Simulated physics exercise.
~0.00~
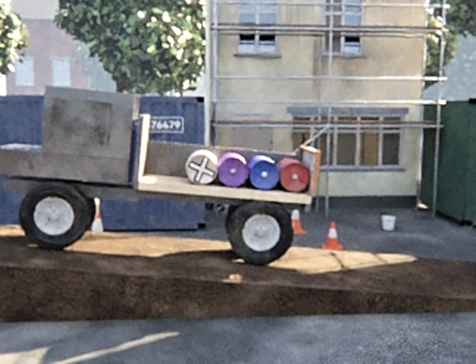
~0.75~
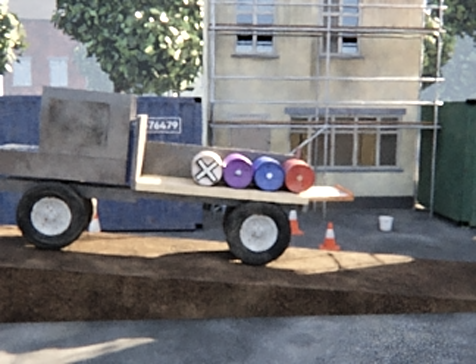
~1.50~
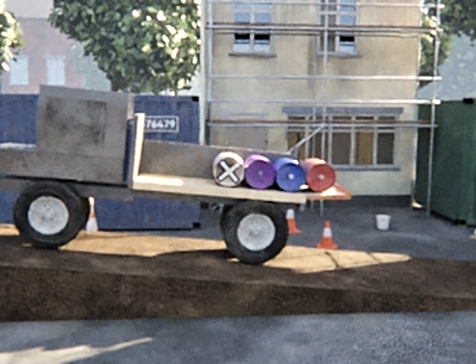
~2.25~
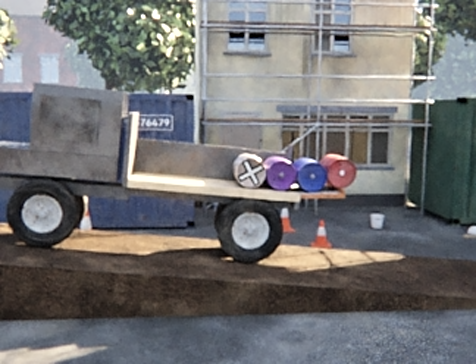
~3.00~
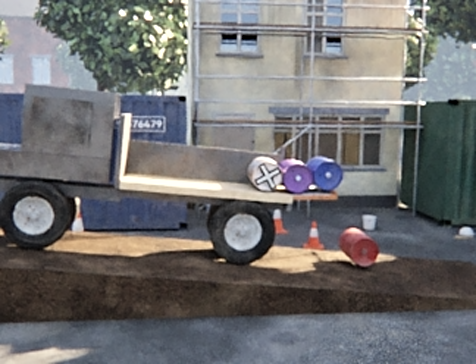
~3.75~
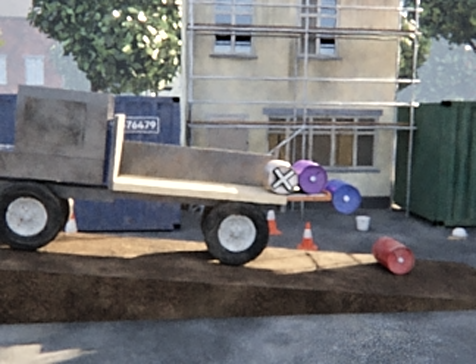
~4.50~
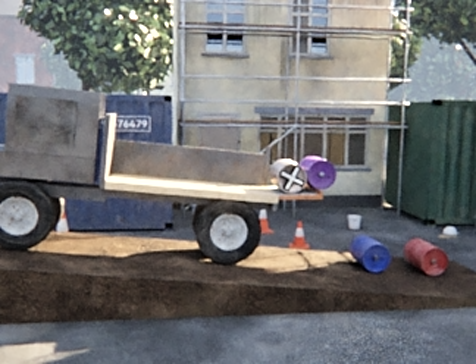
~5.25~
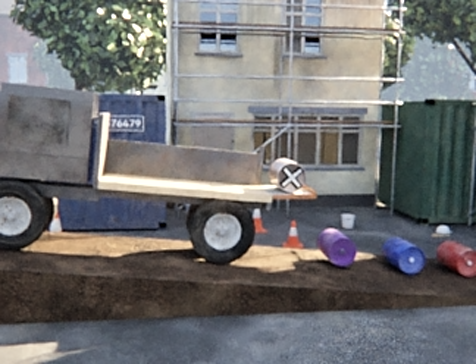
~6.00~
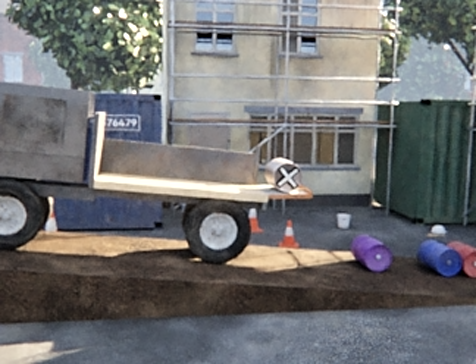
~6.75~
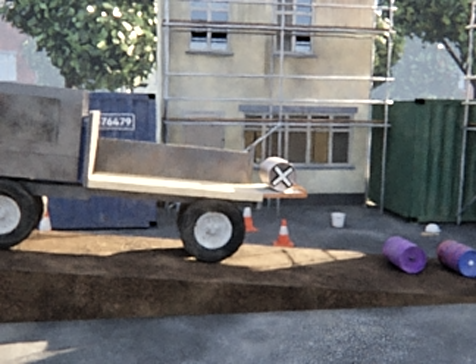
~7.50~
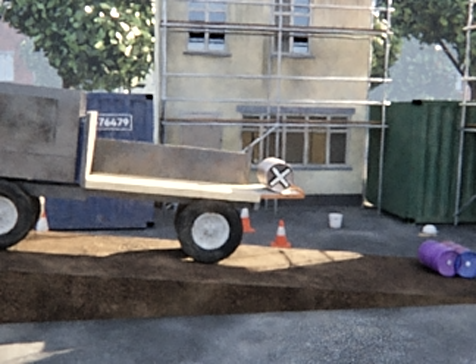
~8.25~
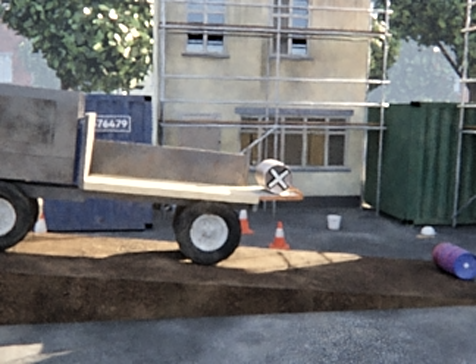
A grey flatbed truck stands side-on on a brown dirt slope, with a scaffolded cream building, blue and green containers and orange cones behind it. Four barrels lie end-on near the bed's right end, a white one marked with a dark cross, then purple, blue and red. The tailgate drops open and the barrels roll right together as the view shifts slightly. Red falls to the dirt first, followed by blue and then purple, and each rolls away down the slope to the right. The crossed barrel stops at the lowered gate's edge and stays there, while purple remains visible at the far right.
